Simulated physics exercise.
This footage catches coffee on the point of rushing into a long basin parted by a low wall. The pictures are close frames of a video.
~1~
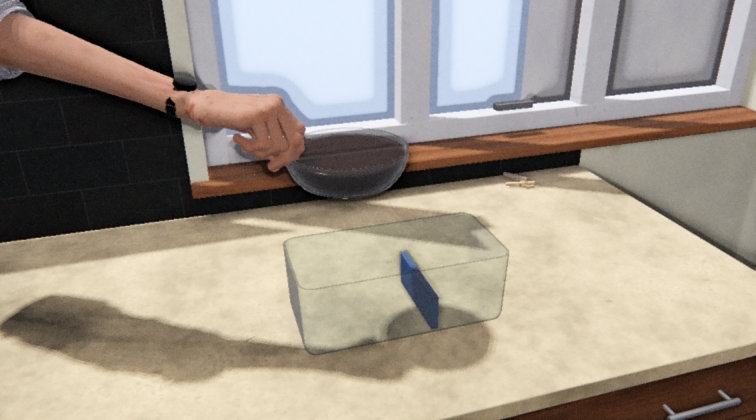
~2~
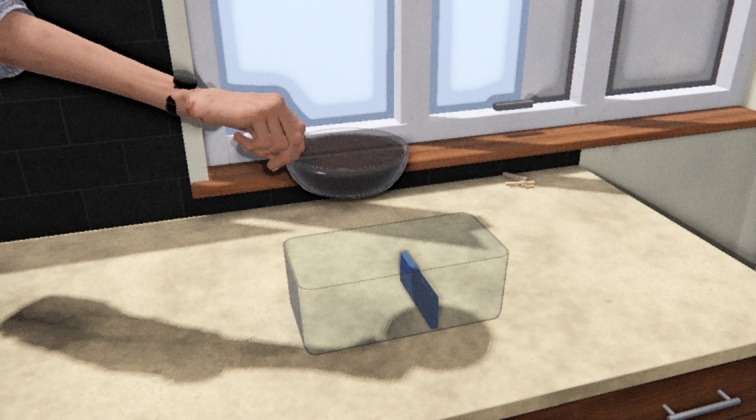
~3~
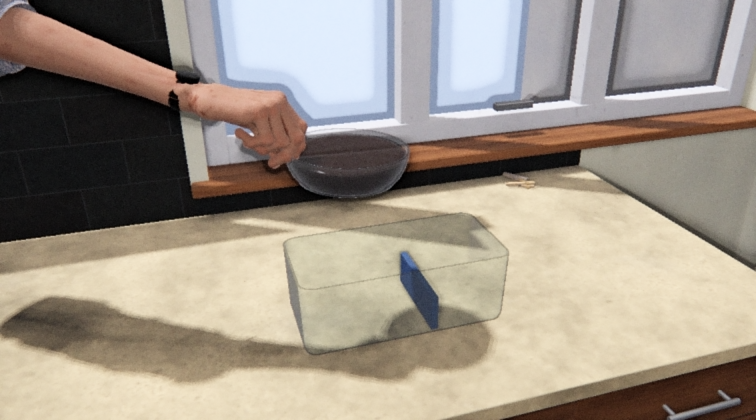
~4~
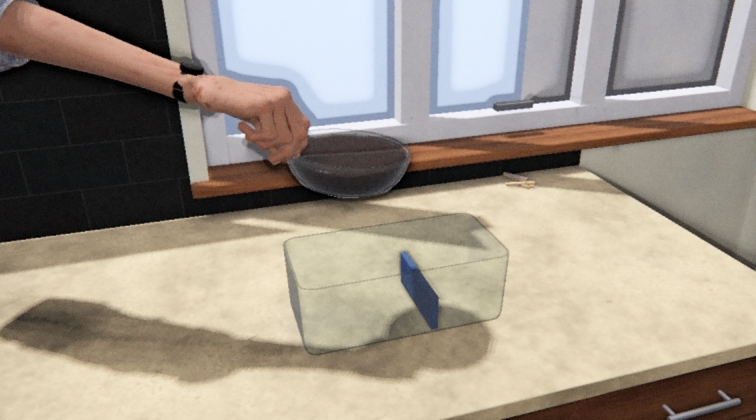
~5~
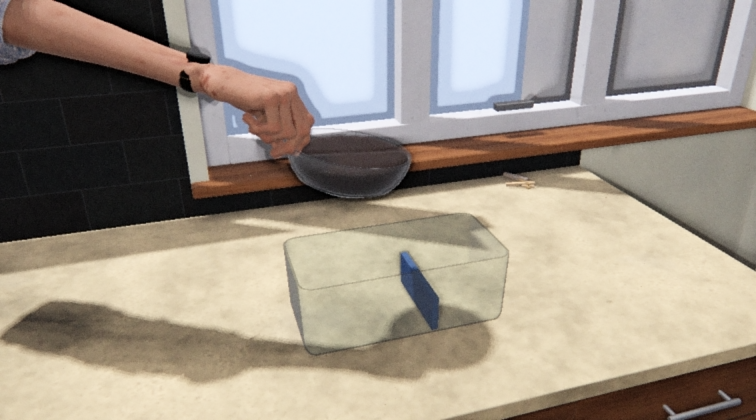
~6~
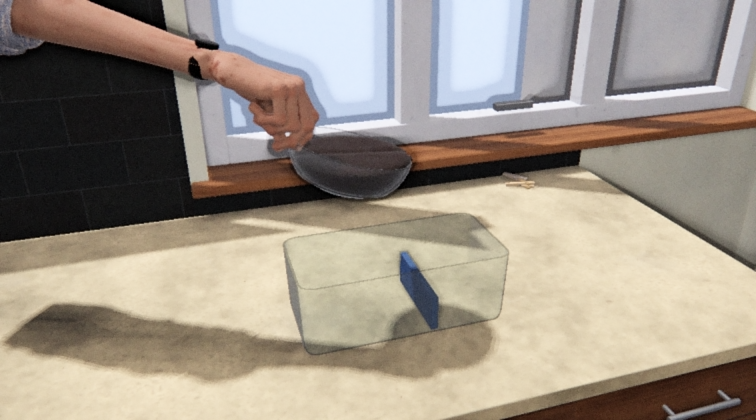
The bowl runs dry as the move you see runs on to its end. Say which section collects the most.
The bigger share just pools up in the right section, I think.
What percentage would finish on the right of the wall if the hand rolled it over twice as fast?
Close to 60 per cent.
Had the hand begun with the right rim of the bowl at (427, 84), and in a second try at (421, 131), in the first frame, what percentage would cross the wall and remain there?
The first gives 70 %, the second 80 %.
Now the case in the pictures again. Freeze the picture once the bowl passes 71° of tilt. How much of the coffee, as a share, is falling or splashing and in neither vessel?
Around 40 percent.
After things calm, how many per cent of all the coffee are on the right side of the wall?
Roughly 75 percent of it.
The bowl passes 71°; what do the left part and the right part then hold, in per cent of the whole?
About 0 per cent on the left and 35 on the right.
A moment on, the tilt is 71° and 21 per cent is still to pour, 2 is left of the wall and 35 right of it.
Next, the tilt is 100° and 0 per cent is still to pour, 21 is left of the wall and 74 right of it.
Then the tilt is 103° and 0 per cent is still to pour, 25 is left of the wall and 74 right of it.
Later the tilt is 103° and 0 per cent is still to pour, 25 is left of the wall and 74 right of it.
In the end 25 per cent lies left of the wall, 74 right of it and 1 outside.
